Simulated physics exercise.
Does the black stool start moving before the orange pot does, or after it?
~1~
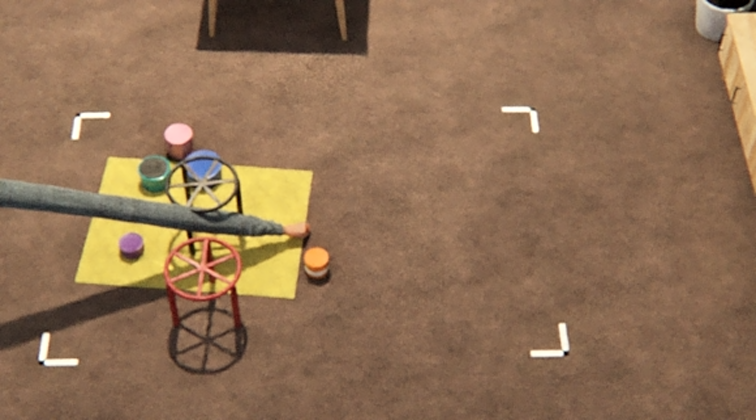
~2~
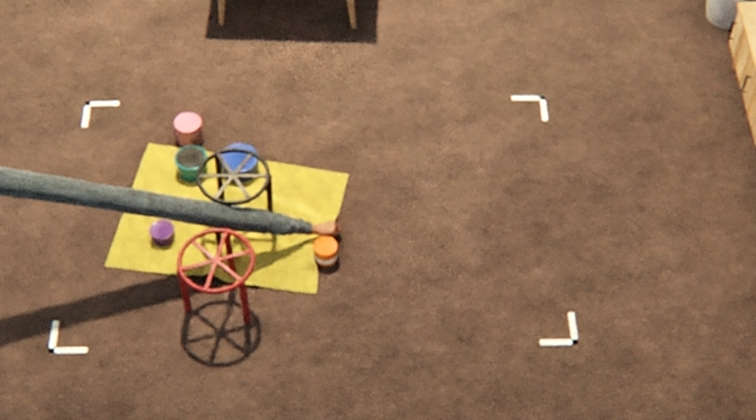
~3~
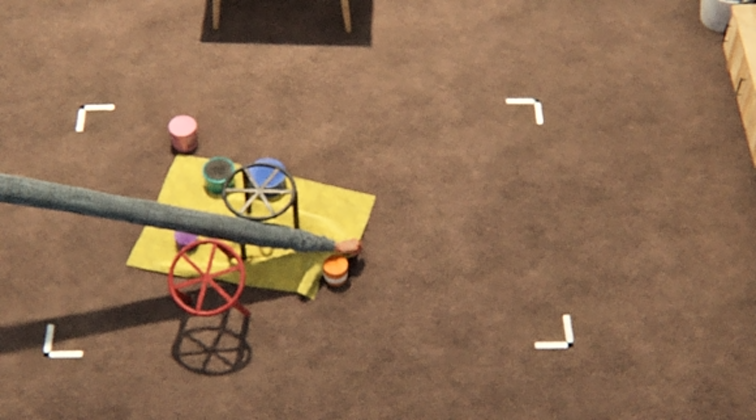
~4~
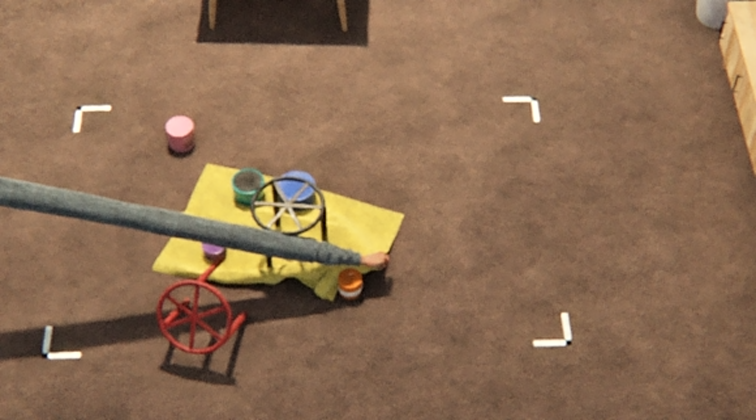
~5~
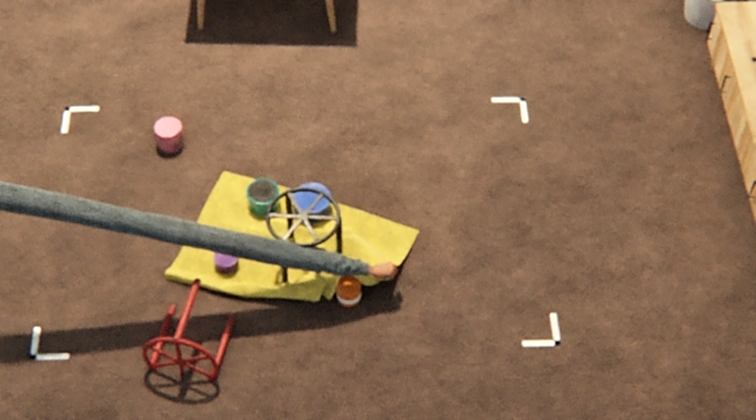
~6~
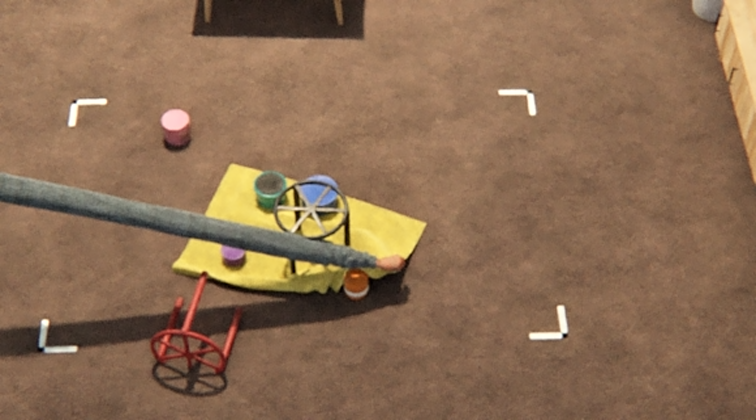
The black stool starts moving before the orange pot. It is already travelling right with the rug while the orange pot still sits in its original place.
